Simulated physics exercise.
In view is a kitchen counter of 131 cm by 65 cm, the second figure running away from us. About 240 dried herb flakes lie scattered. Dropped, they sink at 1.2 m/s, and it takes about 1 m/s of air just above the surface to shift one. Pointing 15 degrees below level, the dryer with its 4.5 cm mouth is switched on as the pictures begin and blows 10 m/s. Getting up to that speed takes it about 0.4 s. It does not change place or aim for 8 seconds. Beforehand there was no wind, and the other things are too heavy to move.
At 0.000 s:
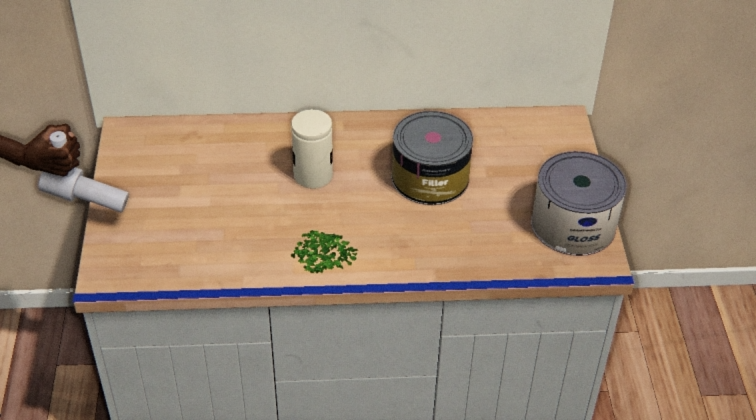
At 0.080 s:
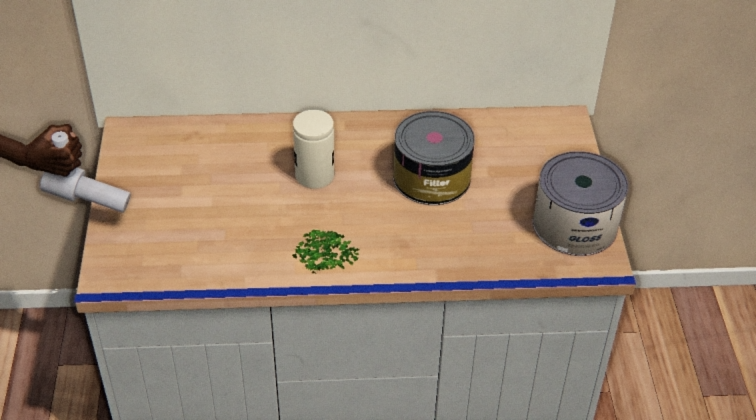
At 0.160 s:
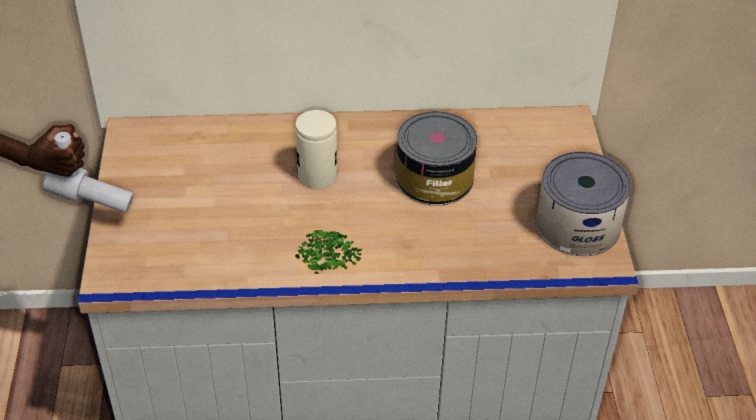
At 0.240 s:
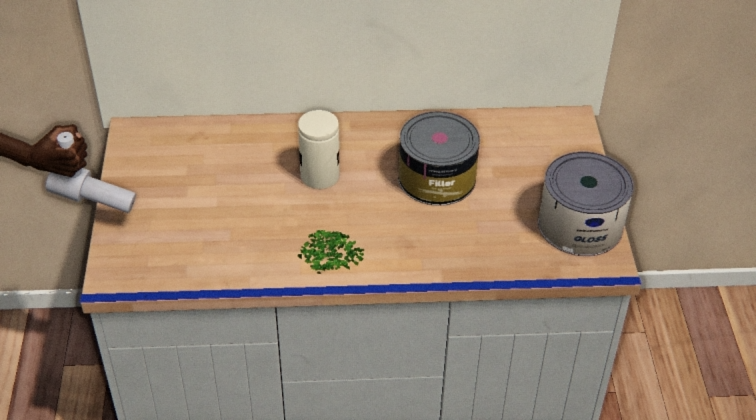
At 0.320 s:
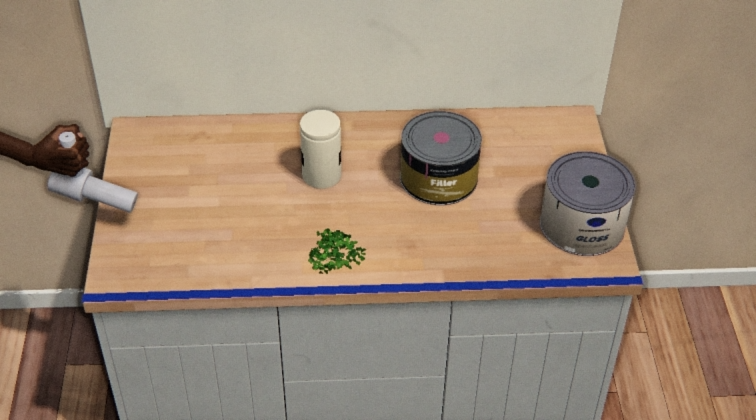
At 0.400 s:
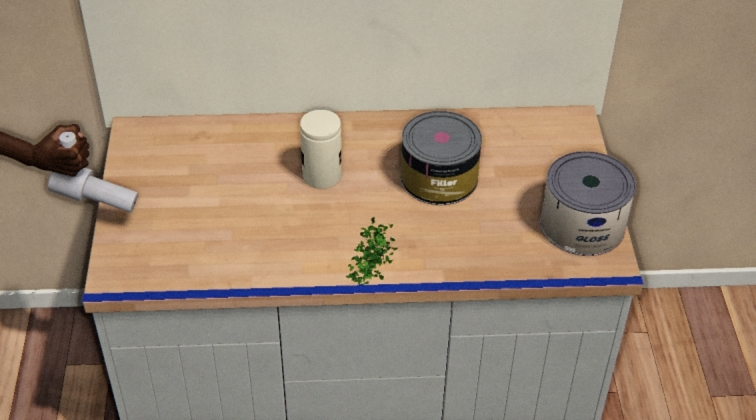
A hand held a white dryer at the left of a wooden counter with a jar and two tins, and the scattered green flakes lay still, then shifted right and bunched together near the blue edge.
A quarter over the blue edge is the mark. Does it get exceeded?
Yes, it is passed.
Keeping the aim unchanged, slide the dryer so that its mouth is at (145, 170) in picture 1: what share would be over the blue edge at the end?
Then the share would be close to 100 percent.
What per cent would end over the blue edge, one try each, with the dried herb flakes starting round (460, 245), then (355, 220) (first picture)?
In turn: 10 per cent, 0 per cent.
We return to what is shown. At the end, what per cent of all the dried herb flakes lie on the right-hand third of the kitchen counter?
15 %.
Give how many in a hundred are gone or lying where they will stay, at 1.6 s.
Roughly 70 per cent of them.
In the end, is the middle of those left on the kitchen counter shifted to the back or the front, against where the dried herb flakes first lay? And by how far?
It has shifted to the far side, by around 10 cm.
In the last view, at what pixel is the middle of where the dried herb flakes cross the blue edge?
I'd point to somewhere near (465, 290).
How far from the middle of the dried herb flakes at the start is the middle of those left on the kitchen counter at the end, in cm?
Roughly 55 cm.
After 1.6 s, 47 % are over the blue edge; the middle of those still in play is near (542, 223); 69 % have settled or left.
After 2.6 s, 48 % are over the blue edge; the middle of those still in play is near (540, 201); 76 % have settled or left.
After 4.4 s, 48 % are over the blue edge; the middle of those still in play is near (560, 192); 82 % have settled or left.
After 8.0 s, at the end, 48 % are over the blue edge.
